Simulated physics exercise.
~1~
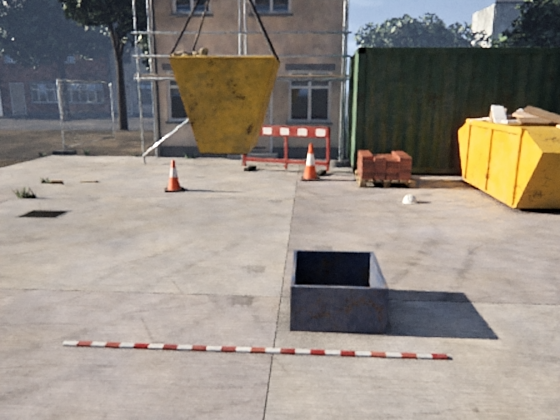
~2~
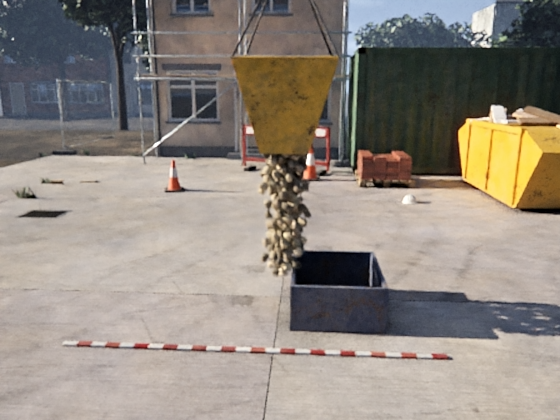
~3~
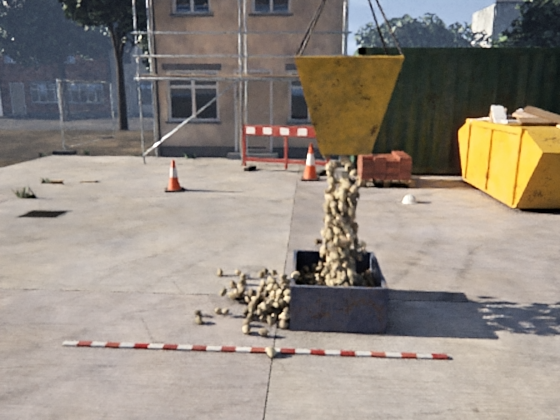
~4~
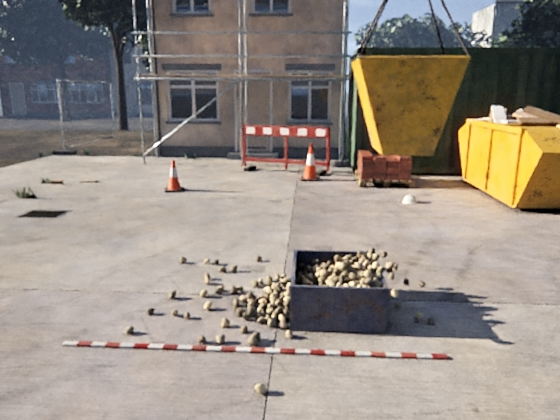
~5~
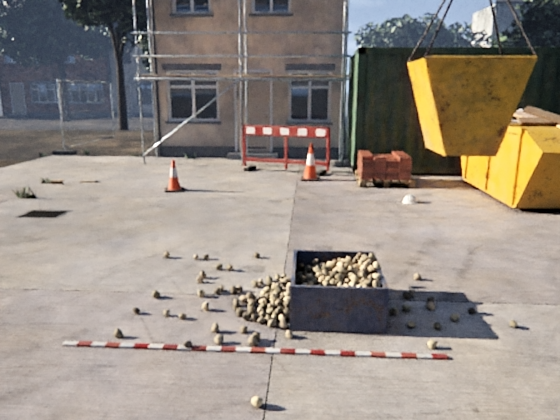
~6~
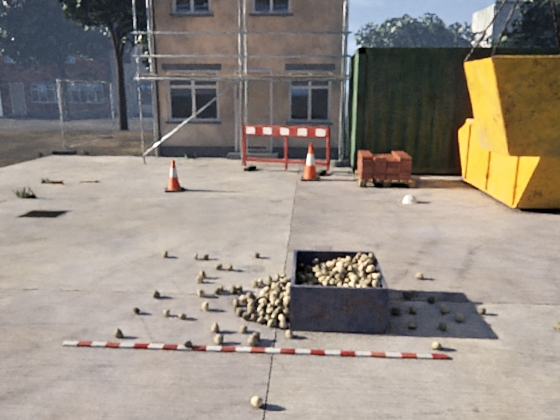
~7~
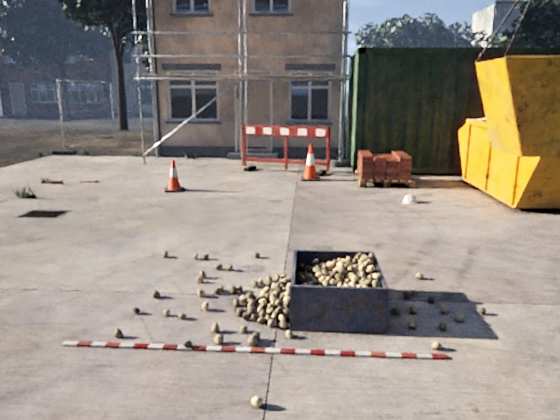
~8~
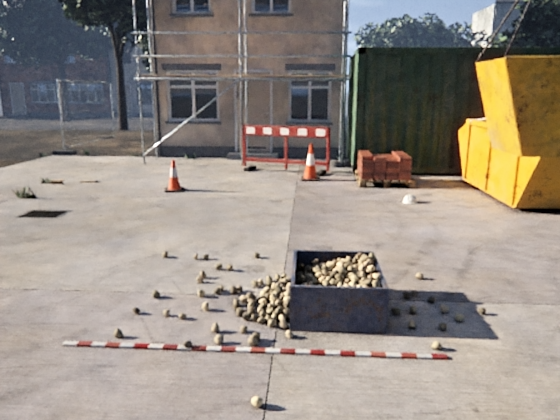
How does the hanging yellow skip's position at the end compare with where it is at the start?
At the start the skip hangs left of the dark bin, in front of the building. By the end it is at the far right, by the other yellow container.
In a paved yard, a moving yellow skip drops stones, mostly into a bin, some spilling around.
